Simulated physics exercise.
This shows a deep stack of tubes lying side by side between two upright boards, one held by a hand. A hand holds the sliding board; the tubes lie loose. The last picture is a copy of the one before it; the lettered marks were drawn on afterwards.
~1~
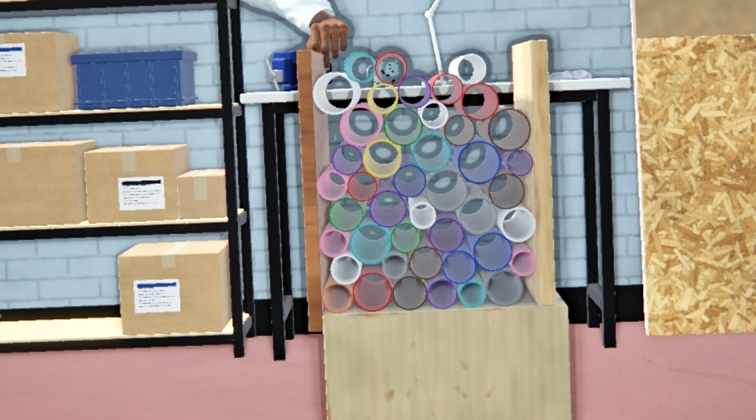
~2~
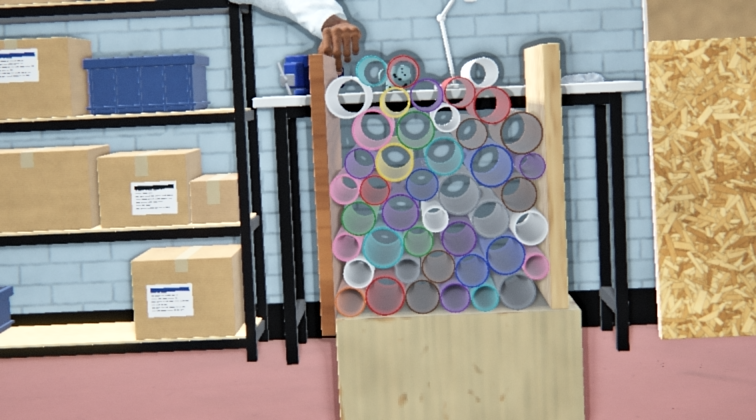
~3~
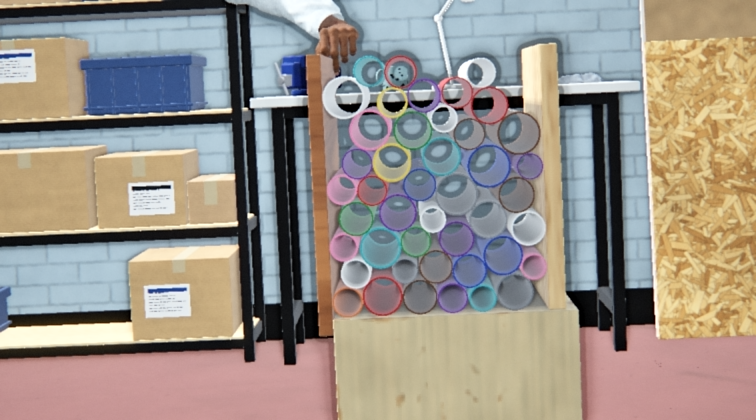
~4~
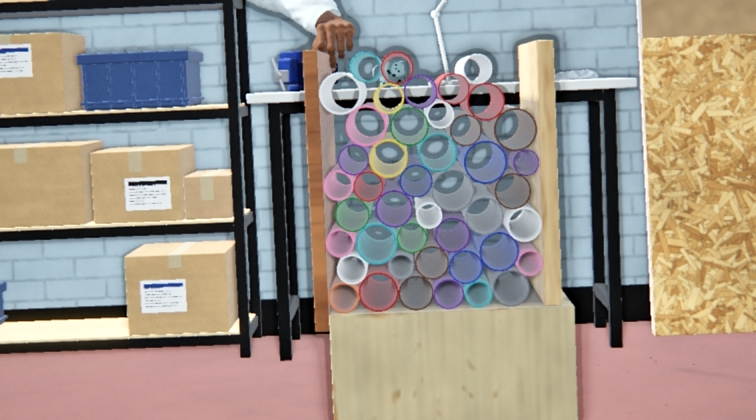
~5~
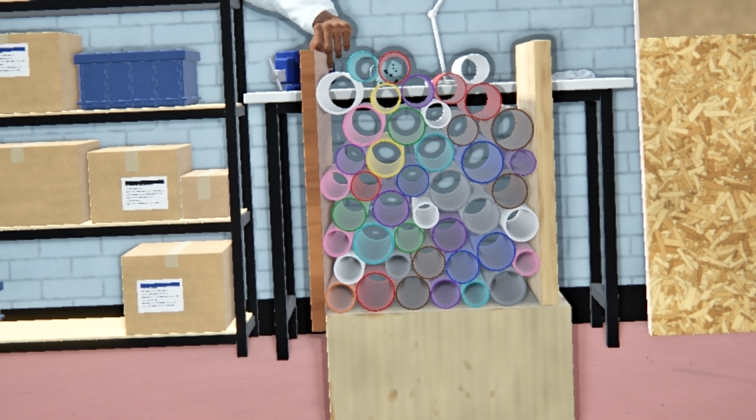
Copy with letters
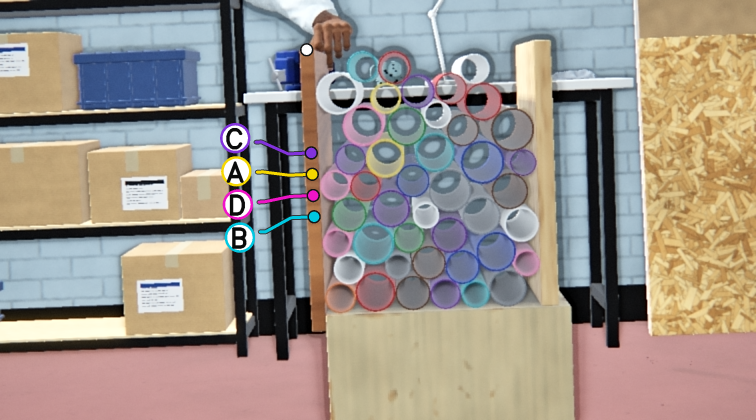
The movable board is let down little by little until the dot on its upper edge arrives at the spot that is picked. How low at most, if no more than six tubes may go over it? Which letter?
The answer is mark D.
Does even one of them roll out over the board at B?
At B: Yes.
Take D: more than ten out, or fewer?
It loses fewer than ten.
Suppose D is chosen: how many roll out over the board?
At D the number is two.
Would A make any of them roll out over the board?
Yes.
On the marked copy, A at (312, 174); B at (314, 217); C at (311, 153); D at (313, 196); the white dot at (307, 50).
Taking D. A third of the way, top of the board (317, 111).
Two thirds of the way, top of the board (320, 182).
When it is over, top of the board (321, 195), two out over the board.
As for the rest, A two out over the board; B seven out over the board; C none out over the board.
